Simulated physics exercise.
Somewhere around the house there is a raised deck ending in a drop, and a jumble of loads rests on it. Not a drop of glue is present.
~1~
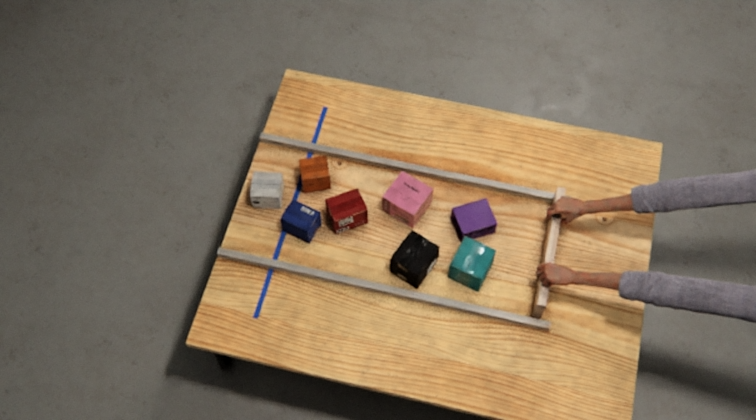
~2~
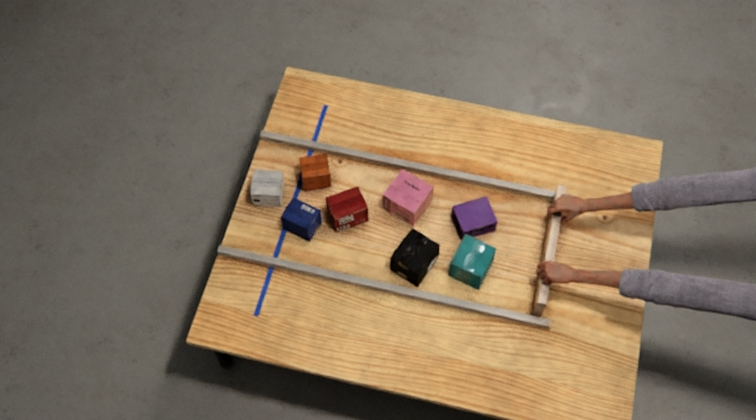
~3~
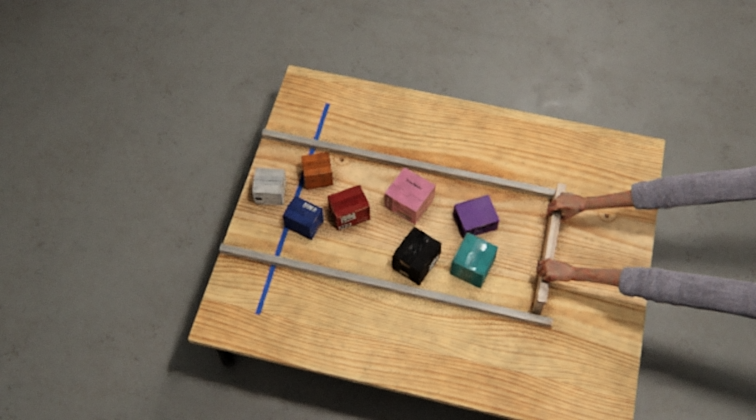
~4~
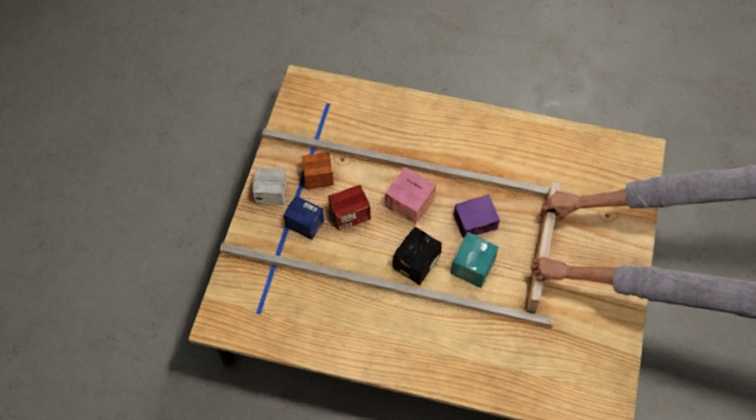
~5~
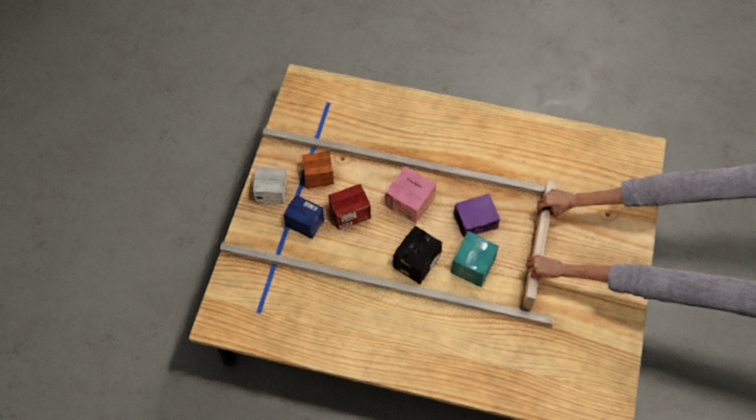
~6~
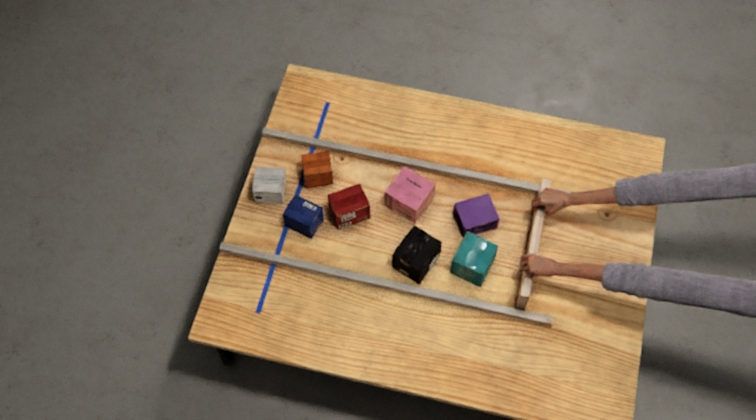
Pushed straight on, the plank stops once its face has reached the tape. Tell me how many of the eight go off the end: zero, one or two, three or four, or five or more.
The answer is three or four.
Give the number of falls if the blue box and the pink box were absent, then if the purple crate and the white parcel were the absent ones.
You'd see 1 fallen, and 1 in the other try.
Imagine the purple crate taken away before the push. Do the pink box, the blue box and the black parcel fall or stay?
The pink box? It hangs in there. The blue box? It drops away. The black parcel? It hangs in there.
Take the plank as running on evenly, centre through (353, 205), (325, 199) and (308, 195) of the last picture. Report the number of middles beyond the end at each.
By position: 0 / 1 / 3.
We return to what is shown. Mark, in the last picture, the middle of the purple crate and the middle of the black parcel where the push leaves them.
Listed as asked: First (287, 166), and then (233, 220).
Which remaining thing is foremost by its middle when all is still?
Answer: The pink box.
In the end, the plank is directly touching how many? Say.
Tally at the end: 2.
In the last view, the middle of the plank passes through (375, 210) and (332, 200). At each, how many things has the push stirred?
I get 7 at the one place and 8 at the other.
A little later, none off yet; white parcel at rest near (270, 186); orange parcel at rest near (317, 170); blue box at rest near (303, 217).
Next, none off yet; white parcel at rest near (270, 186); orange parcel shifted about its own width near (296, 162); blue box shifted a little near (285, 214).
When it is over, the number that fall off is three or four; down, blue box, orange parcel and white parcel.
